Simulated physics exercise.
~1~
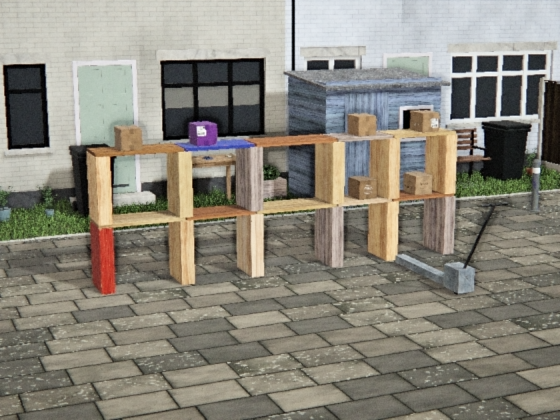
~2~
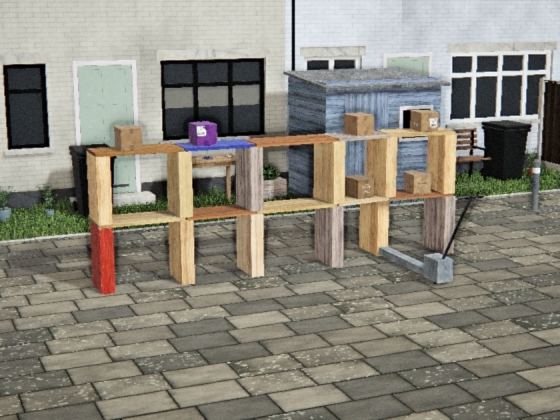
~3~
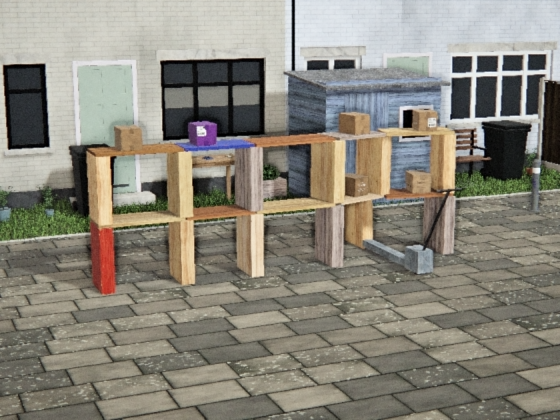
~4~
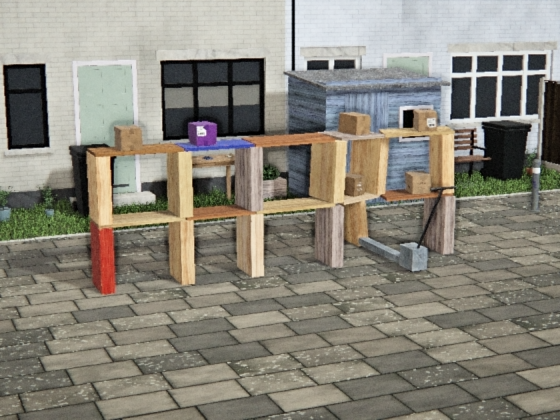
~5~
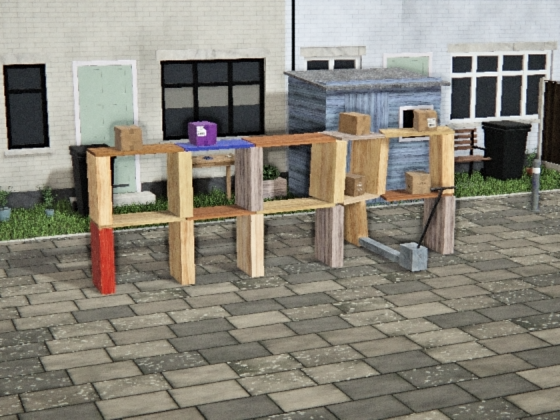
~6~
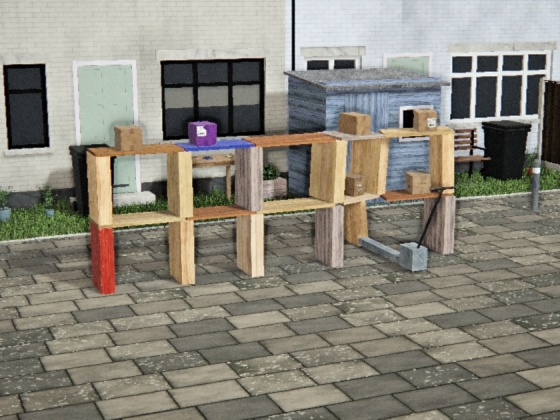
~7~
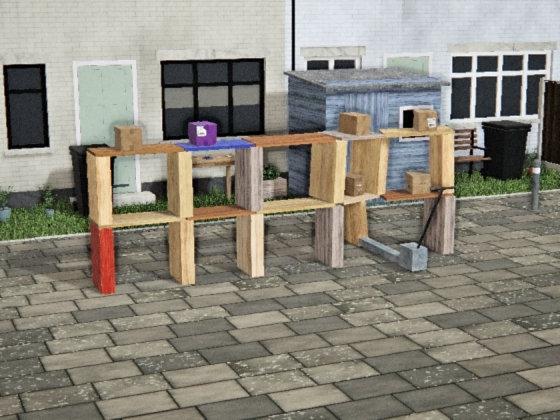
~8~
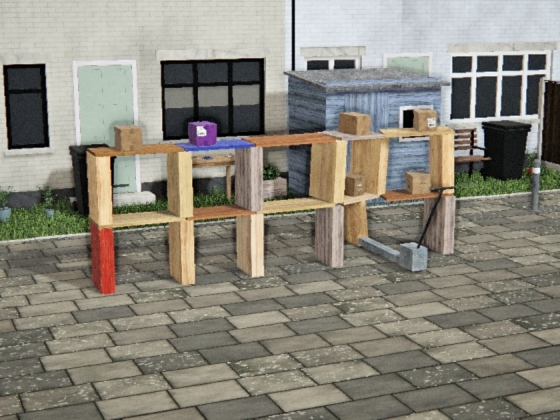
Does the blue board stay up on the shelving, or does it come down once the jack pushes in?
The blue board stays up. It remains in its place on the top tier with the purple carton still there.
Two-tier shelving of boards and timber slabs staying up as a low grey jack pushes one foot leftward, leaving it leaning.
